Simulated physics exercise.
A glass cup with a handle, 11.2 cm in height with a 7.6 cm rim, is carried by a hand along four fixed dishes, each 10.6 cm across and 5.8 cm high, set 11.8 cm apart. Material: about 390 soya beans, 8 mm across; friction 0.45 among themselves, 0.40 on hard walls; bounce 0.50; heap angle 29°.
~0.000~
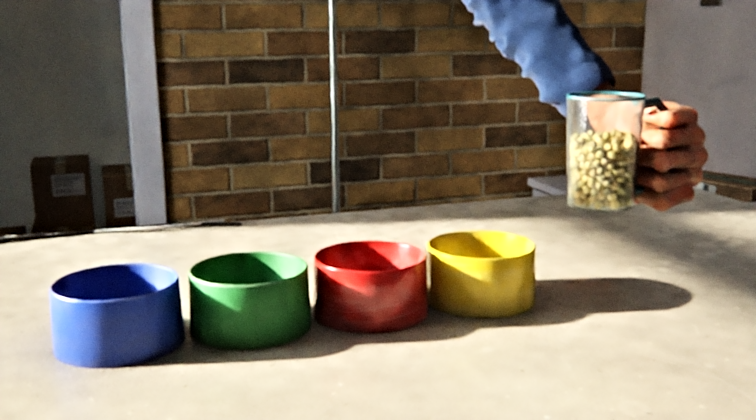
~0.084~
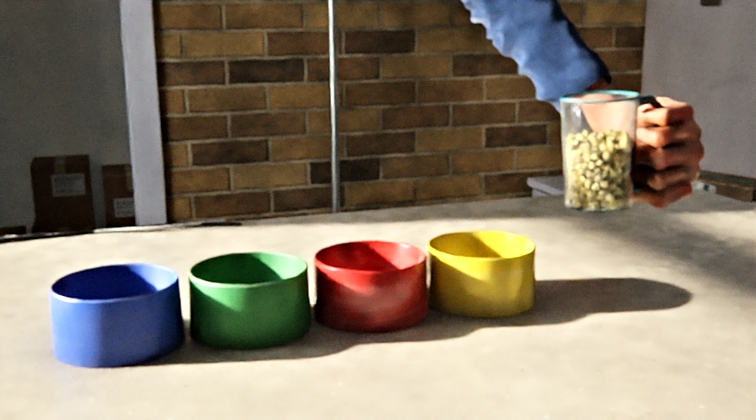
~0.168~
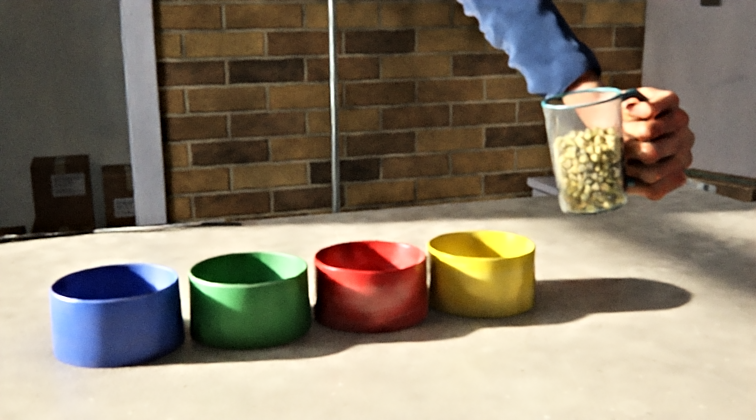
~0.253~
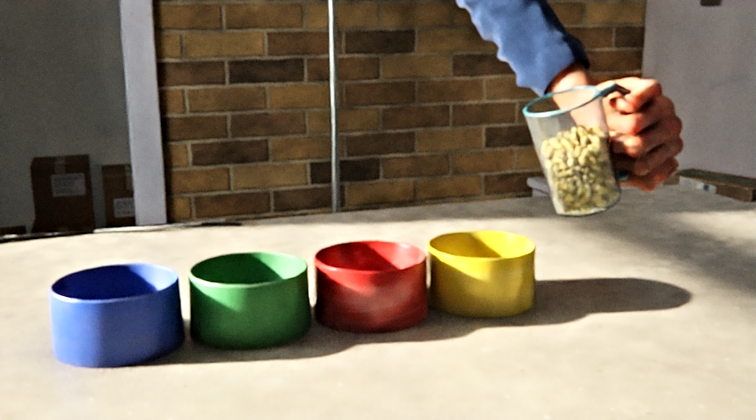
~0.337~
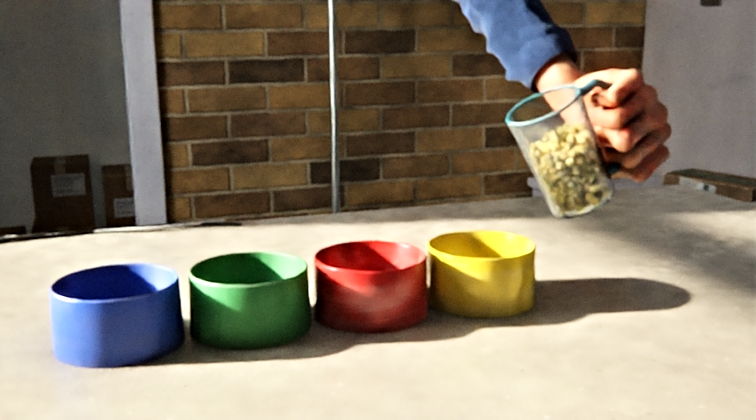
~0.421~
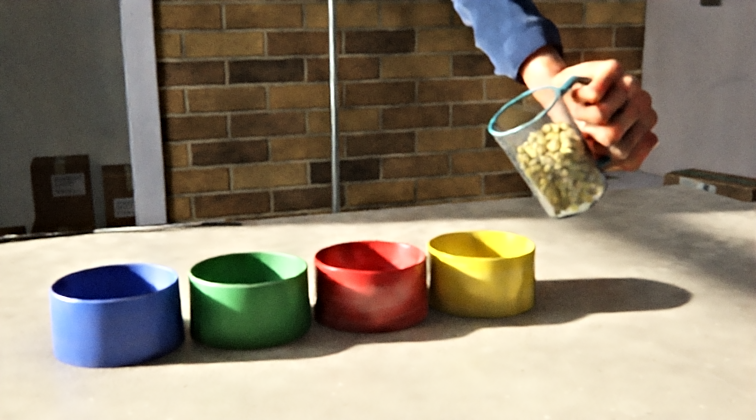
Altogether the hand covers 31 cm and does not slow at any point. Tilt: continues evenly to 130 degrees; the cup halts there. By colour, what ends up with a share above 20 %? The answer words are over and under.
Red dish: Over. Blue dish: Under. Green dish: Under. Yellow dish: Under. Counter: Under.
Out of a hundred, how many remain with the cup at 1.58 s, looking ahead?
Roughly 0 per cent, give or take.
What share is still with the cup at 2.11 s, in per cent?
It comes out close to 0 per cent.
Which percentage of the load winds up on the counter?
Roughly 5 percent.
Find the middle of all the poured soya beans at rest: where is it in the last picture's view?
Somewhere around (358, 295) in the final frame.
Then, at 1.11 s, tilt 102 degrees; cup holds 100 %.
After 1.58 s, tilt 130 degrees; cup holds 0 %, red 90 %, green 5 %.
Then, at 2.11 s, tilt 130 degrees; cup holds 0 %, red 90 %, green 5 %.
At rest (2.4 s), red 90 %, blue 0 %, green 5 %, yellow 0 %, counter 5 %.
